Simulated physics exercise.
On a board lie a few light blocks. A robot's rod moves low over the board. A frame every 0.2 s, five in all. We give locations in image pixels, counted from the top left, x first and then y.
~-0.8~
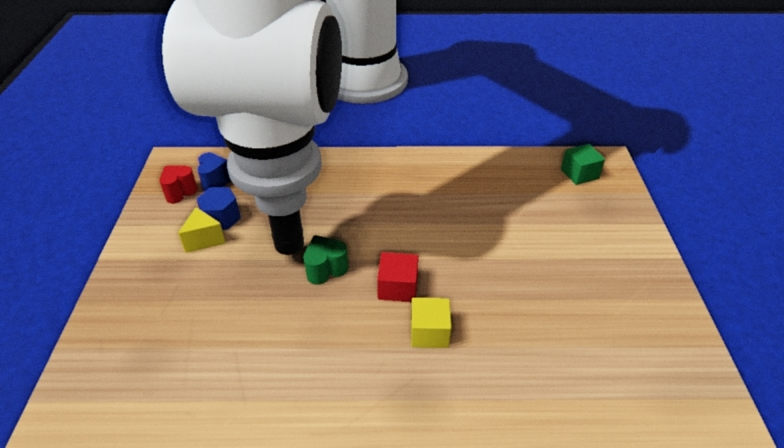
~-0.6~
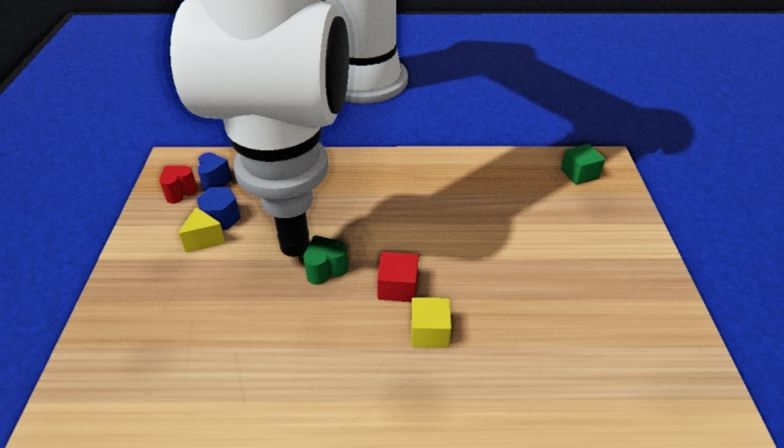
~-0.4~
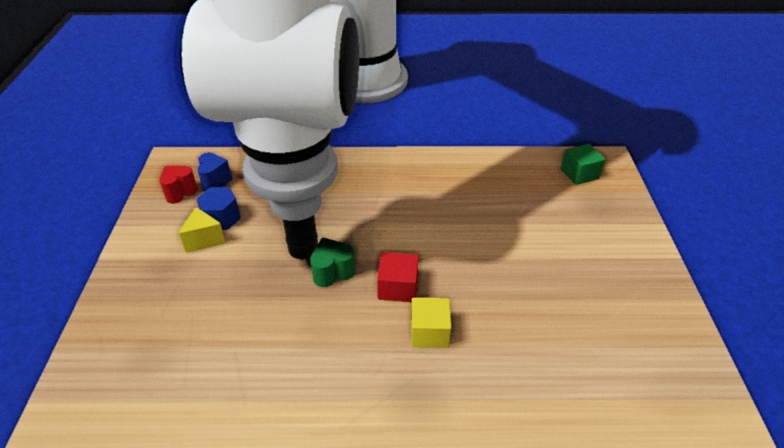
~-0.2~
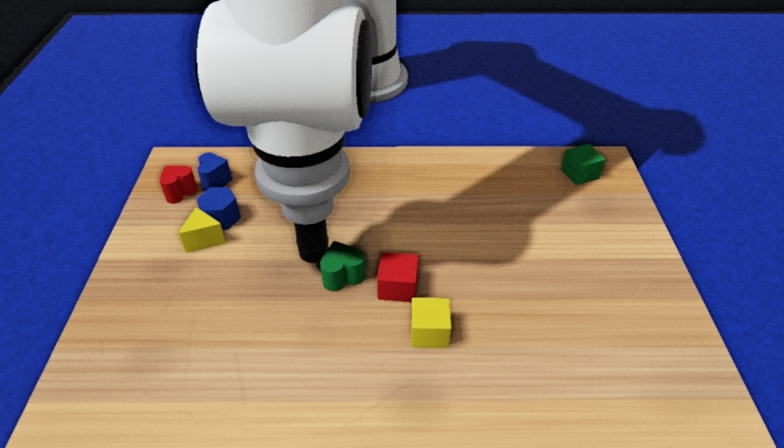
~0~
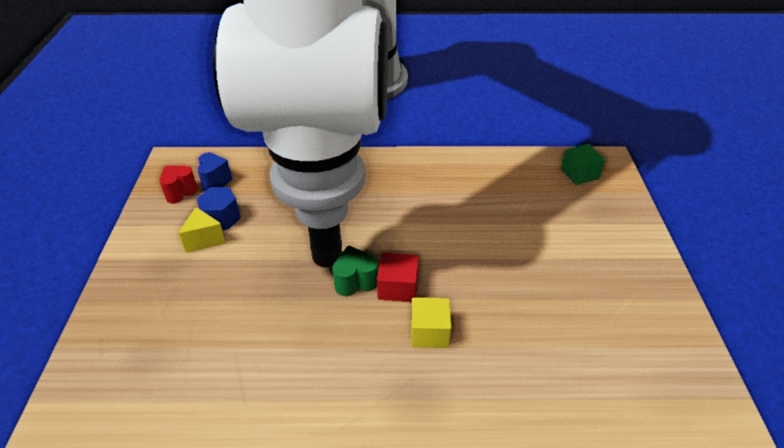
Robot arm's black rod moving right across a wooden board, then pushing a green heart block up beside a red block.
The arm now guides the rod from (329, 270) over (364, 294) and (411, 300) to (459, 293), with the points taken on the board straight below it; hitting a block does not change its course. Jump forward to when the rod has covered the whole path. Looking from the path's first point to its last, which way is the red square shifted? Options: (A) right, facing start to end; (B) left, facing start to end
Answer: B.
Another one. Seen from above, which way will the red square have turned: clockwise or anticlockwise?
Counter-clockwise, from overhead.
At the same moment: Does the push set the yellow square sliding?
I expect so.
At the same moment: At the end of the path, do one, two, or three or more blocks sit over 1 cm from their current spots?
Three or more blocks.
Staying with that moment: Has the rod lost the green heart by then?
It seems so.
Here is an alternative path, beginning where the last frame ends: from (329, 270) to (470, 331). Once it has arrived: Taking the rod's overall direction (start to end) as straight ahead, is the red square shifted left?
Final answer: Yes.
The first path, step by step. One third of the way, rod at (364, 282); green heart at (396, 283), turned 15° anticlockwise; red square at (439, 274), turned 30° anticlockwise.
Two thirds of the way, rod at (412, 287); green heart at (440, 296); red square at (461, 273), turned 55° anticlockwise; yellow square at (451, 326), turned 25° clockwise.
At the end, rod at (461, 281); green heart at (467, 300), turned 55° clockwise; red square at (502, 267), turned 55° anticlockwise; yellow square at (457, 330), turned 45° clockwise.
